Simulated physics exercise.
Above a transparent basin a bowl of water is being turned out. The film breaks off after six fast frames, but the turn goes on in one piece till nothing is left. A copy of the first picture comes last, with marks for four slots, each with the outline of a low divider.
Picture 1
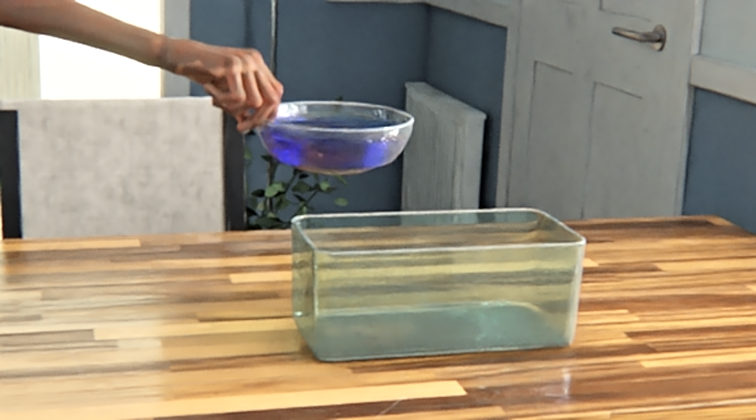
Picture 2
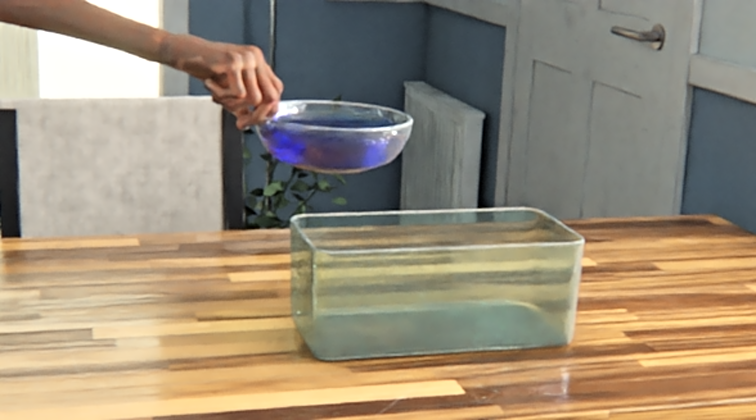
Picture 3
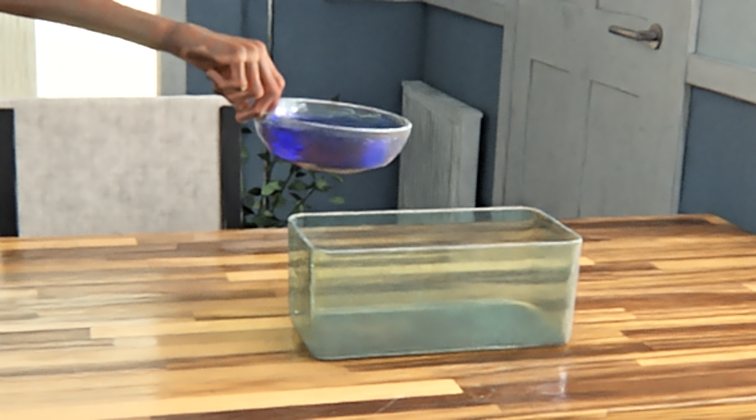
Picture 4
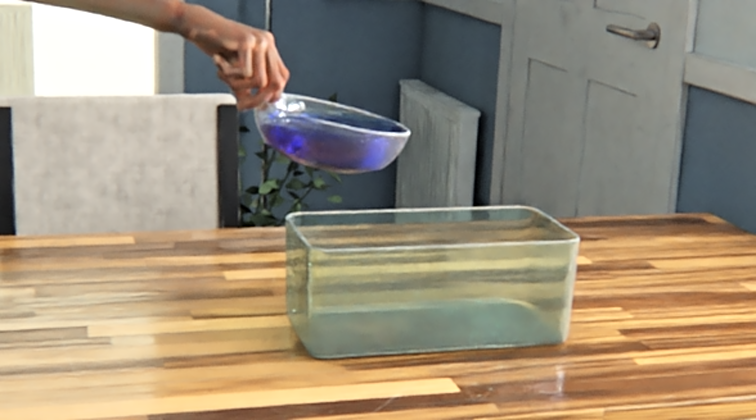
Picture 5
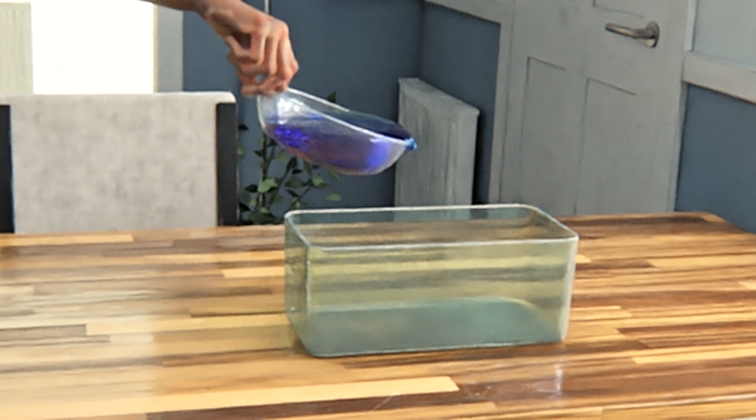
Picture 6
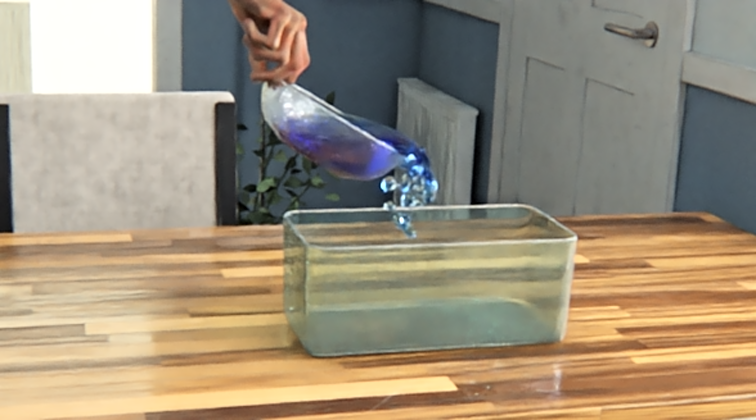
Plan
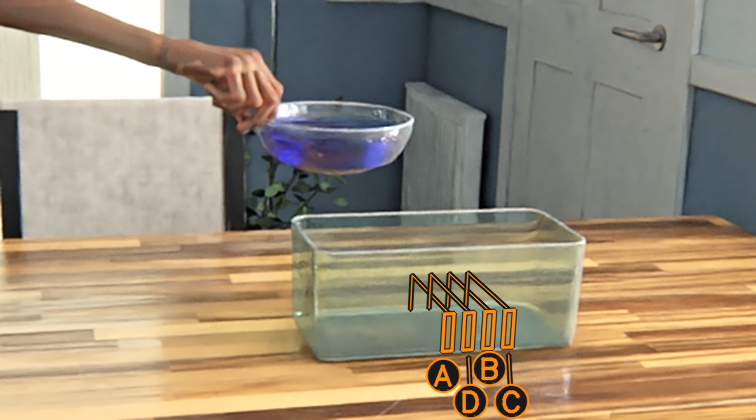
A hand tilts a glass bowl, and blue liquid pours over its right edge.
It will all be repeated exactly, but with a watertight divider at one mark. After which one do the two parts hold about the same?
The best slot is D.
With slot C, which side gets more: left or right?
The left side.
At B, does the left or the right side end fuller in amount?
More ends on the left.
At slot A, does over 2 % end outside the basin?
No, it does not.
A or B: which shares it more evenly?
It is A.
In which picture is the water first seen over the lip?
Picture 5.
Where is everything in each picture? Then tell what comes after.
In the first picture, upright, lip at (407, 114); basin from (313, 360) to (572, 343); nothing has left yet.
In the second picture, upright, lip at (406, 115); nothing has left yet.
In the third picture, tipped about 5°, lip at (405, 119); nothing has left yet.
In the fourth picture, tipped about 12°, lip at (404, 127); nothing has left yet.
In the fifth picture, tipped about 20°, lip at (402, 136); water is over the lip, down to (403, 146).
In the sixth picture, tipped about 30°, lip at (399, 149); water is over the lip, down to (403, 224).
In orange, A at (448, 358); B at (488, 355); C at (508, 354); D at (468, 357).
Choosing A, about 29 % ends left of the wall and 71 % right of it.
Choosing B, about 85 % ends left of the wall and 15 % right of it.
Choosing C, about 96 % ends left of the wall and 4 % right of it.
Choosing D, about 51 % ends left of the wall and 49 % right of it.
